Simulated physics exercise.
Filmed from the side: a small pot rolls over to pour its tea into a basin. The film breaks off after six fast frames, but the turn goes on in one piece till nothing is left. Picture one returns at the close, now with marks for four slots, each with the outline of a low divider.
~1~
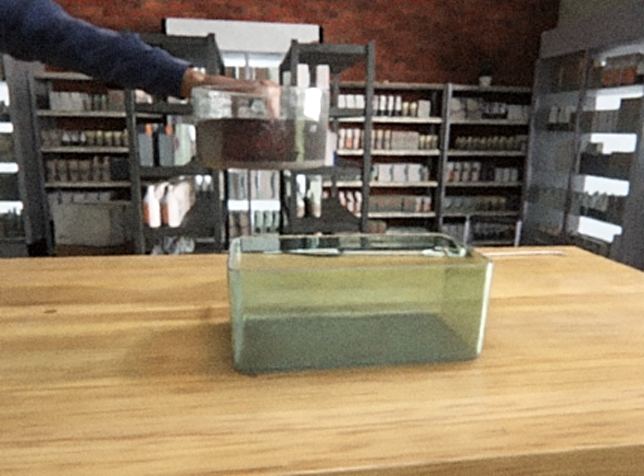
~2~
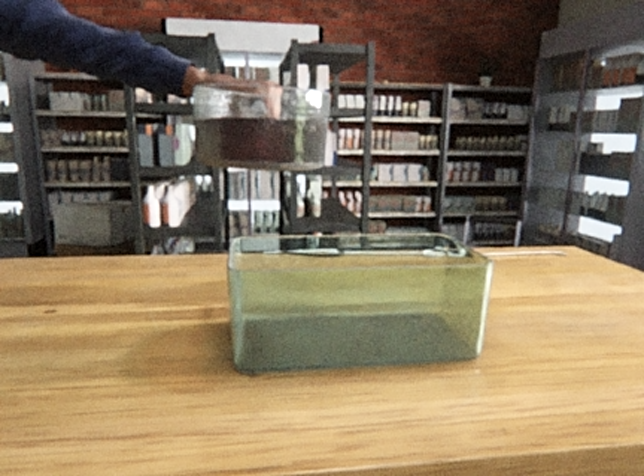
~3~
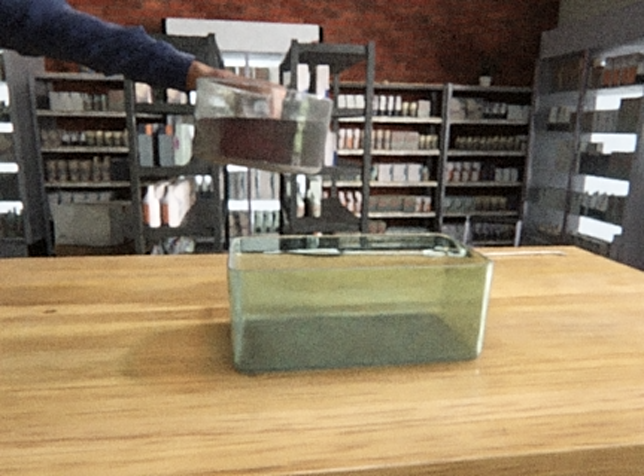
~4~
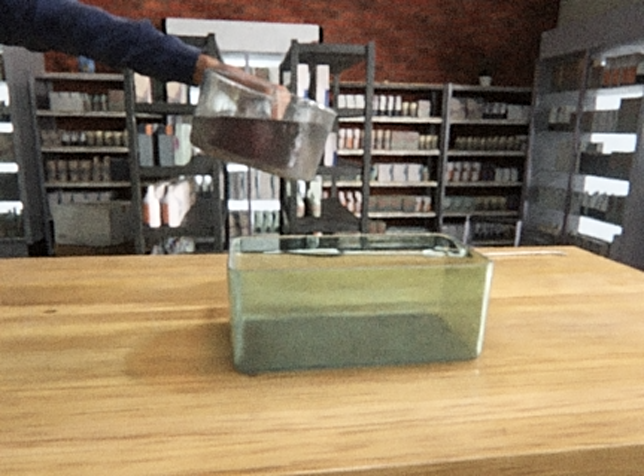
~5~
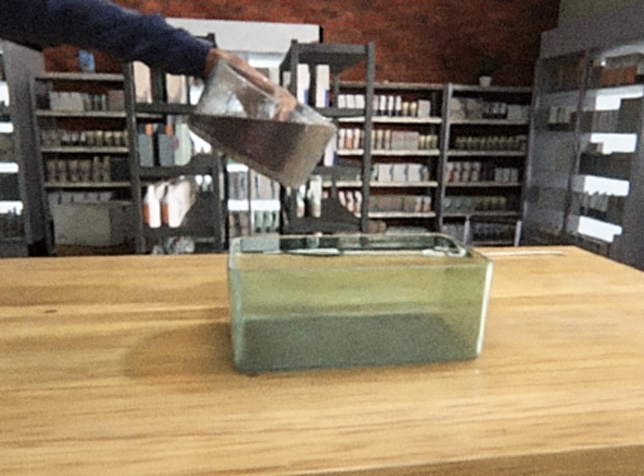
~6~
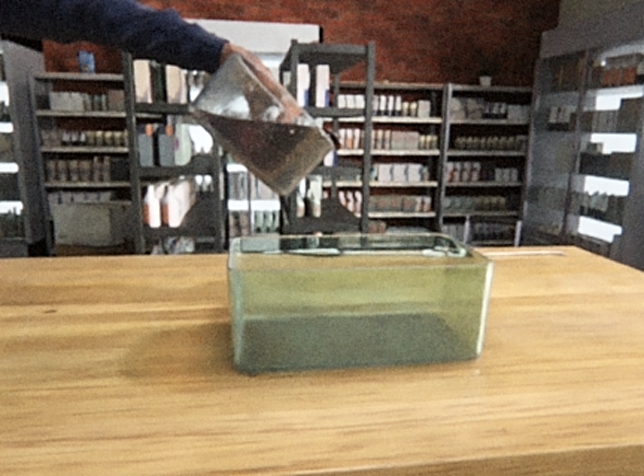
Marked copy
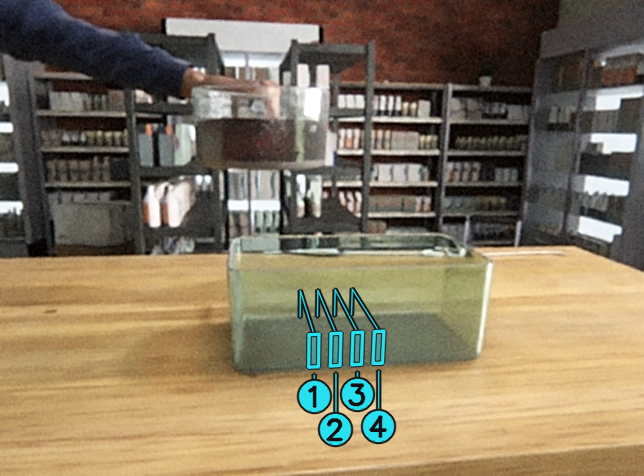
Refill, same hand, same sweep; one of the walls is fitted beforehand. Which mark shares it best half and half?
4 works best here.
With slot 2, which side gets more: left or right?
More ends on the right.
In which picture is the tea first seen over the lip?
Picture 6.
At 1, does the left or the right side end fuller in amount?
The right side.
On the marked copy, 1 at (314, 374); 2 at (335, 373); 3 at (357, 372); 4 at (378, 370).
With 1, about 9 % ends left of the wall and 89 % right of it.
With 2, about 10 % ends left of the wall and 89 % right of it.
With 3, about 17 % ends left of the wall and 82 % right of it.
With 4, about 52 % ends left of the wall and 47 % right of it.
